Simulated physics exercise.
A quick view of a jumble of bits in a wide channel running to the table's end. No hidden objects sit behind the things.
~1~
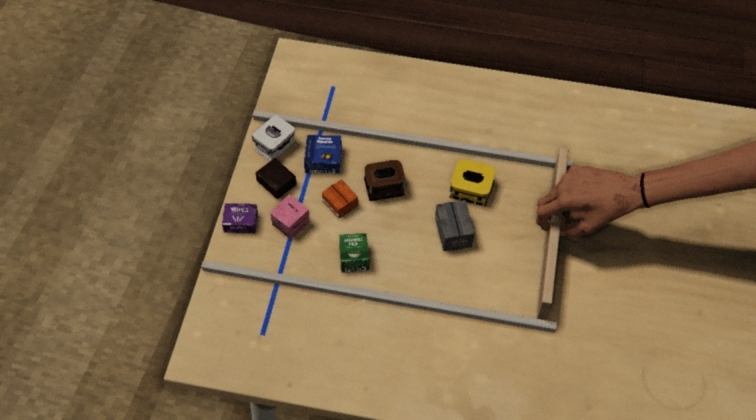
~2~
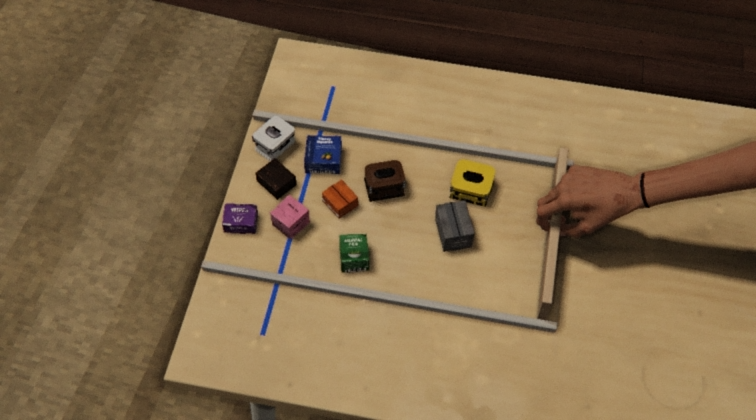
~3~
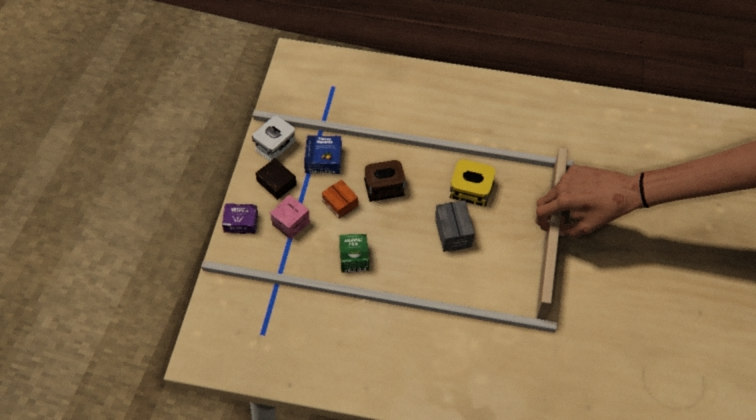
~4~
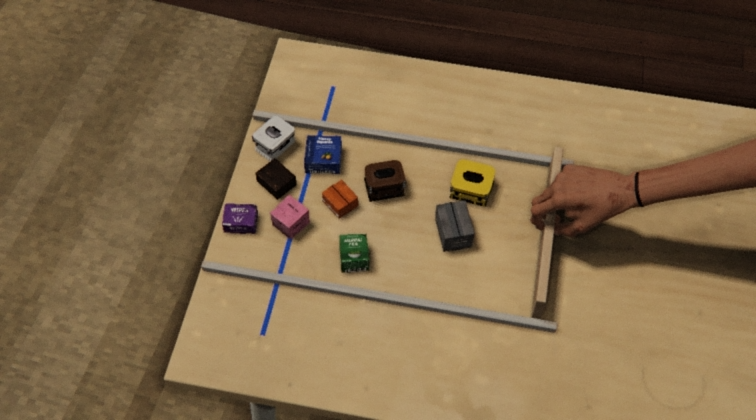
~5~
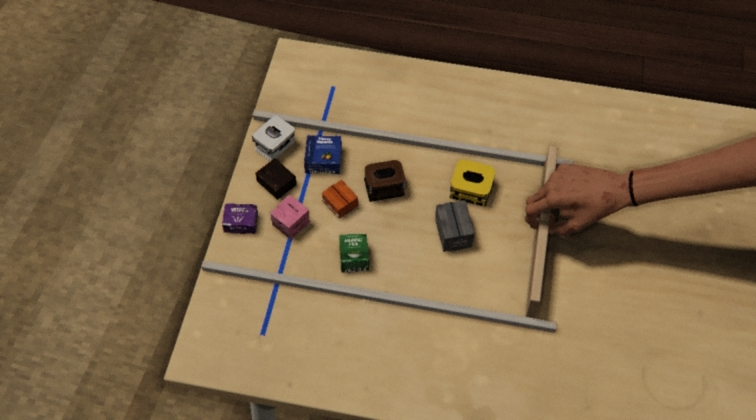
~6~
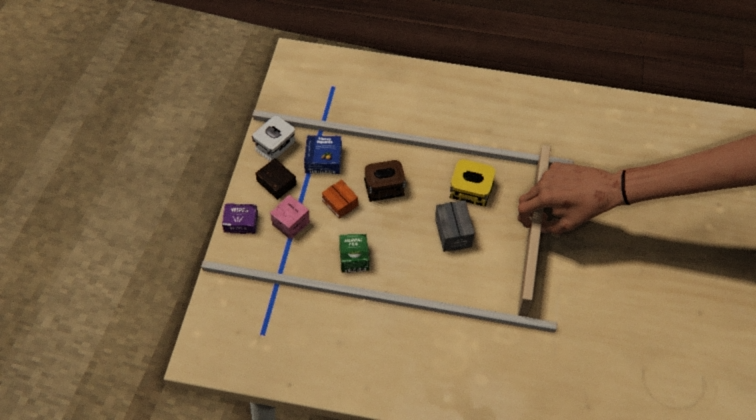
A hand holding an upright wooden board rests at the right of a channel, then slides it slightly left toward the grey and yellow items, while the scattered colourful boxes and blocks around the blue tape stay still.
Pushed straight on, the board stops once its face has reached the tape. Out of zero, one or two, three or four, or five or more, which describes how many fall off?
The answer is one or two.
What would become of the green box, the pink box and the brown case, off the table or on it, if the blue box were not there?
The green box holds on, the pink box stays on, the brown case stays on.
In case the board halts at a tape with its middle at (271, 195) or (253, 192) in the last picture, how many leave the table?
Tallies: 5, 7.
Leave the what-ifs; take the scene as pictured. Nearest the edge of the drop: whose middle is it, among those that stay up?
Looks like the purple box to me.
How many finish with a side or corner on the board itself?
3 end up touching it.
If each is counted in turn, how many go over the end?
That would be exactly 2.
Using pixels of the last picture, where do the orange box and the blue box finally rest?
Roughly (255, 198); the other one roughly (254, 138).
Early on, none off yet; purple box at rest near (240, 219); white case at rest near (275, 139); black block at rest near (276, 179).
Finally, the number that fall off is one or two; lost, black block and white case.
